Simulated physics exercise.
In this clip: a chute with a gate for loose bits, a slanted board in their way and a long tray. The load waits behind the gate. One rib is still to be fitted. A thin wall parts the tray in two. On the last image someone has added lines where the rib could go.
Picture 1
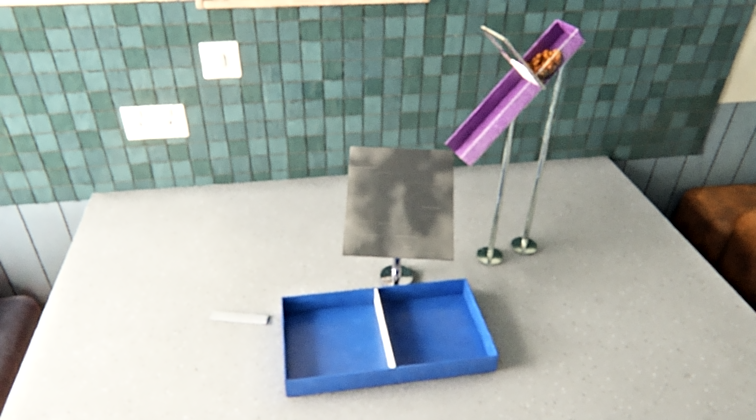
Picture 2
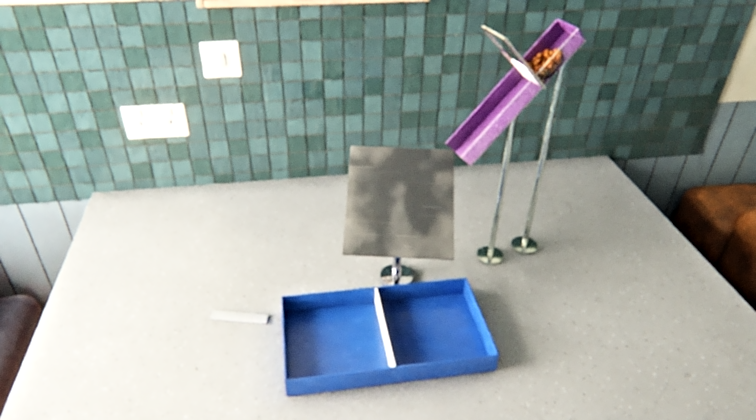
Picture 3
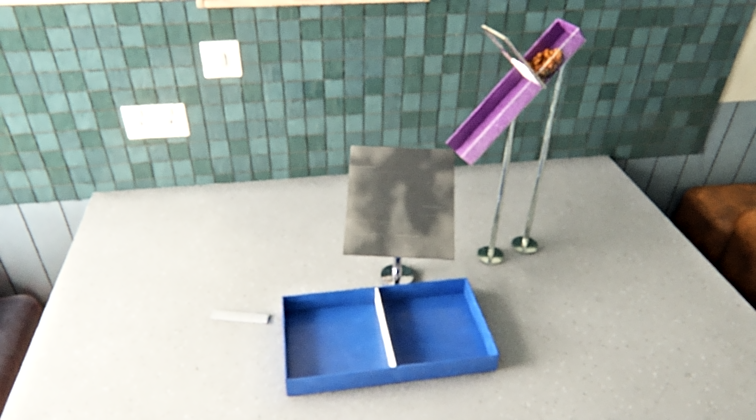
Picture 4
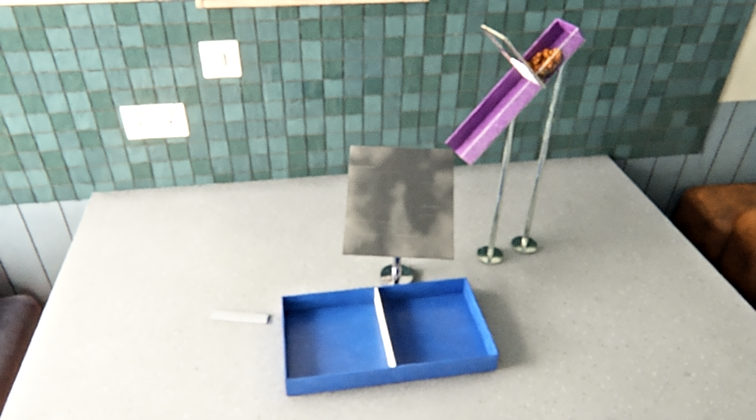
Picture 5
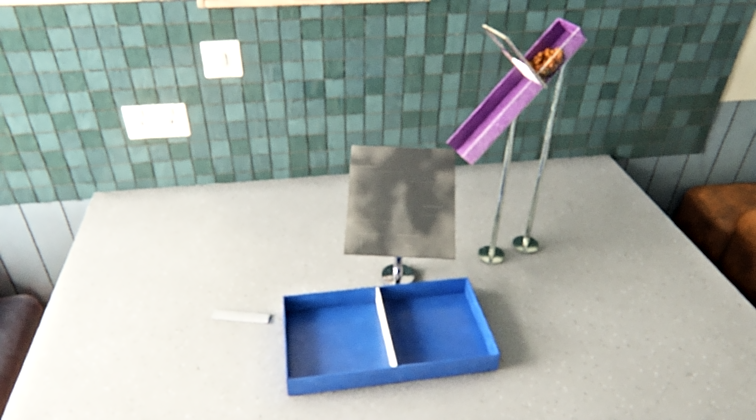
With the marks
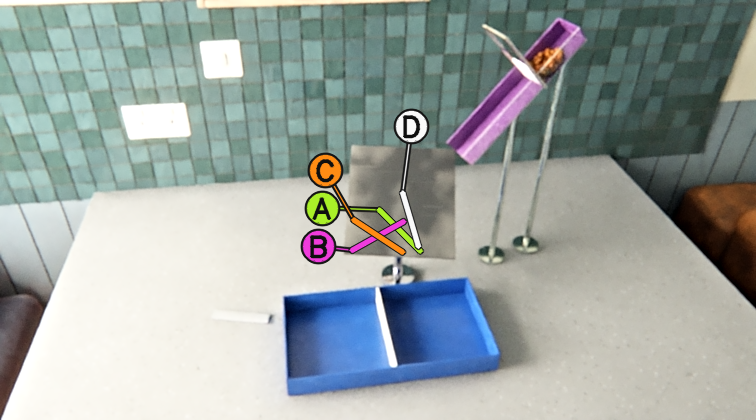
At the start, a purple chute on thin metal stands slopes down to the left, with small brown bits held behind its raised gate. Below sit a dark slanted board and a blue tray parted by a white wall, beside a small pale strip. Throughout, nothing visibly moves and the gate stays shut.
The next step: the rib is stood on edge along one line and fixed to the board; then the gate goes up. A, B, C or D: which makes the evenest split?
Best: B.
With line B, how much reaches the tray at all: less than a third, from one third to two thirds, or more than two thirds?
More than two thirds.
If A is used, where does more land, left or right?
Right.
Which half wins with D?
The right half.
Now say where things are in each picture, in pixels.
In the first frame, load behind the gate (538, 69), cereal balls; lip of the chute (463, 159), sloping fairly steeply.
In the second frame, middle of the board (400, 200), tilted fairly steeply; middle of its low edge (398, 257); of its high edge (402, 148).
In the third frame, front corners of the tray (286, 380) and (499, 354); front end of its middle wall (395, 367); gate still shut (522, 67).
In the fourth frame, middle of the load (538, 68); lip (463, 158).
In the fifth frame, middle of the load (539, 68); lip (464, 158).
On the marked copy, line A from (379, 209) to (420, 251); line B from (403, 221) to (352, 250); line C from (353, 219) to (402, 252); line D from (402, 192) to (418, 246).
For line A, of what is caught, just a few in the left half, almost all in the right.
For line B, of what is caught, roughly two thirds in the left half, roughly a third in the right.
For line C, of what is caught, about a tenth in the left half, almost all in the right.
For line D, of what is caught, just a few in the left half, almost all in the right.
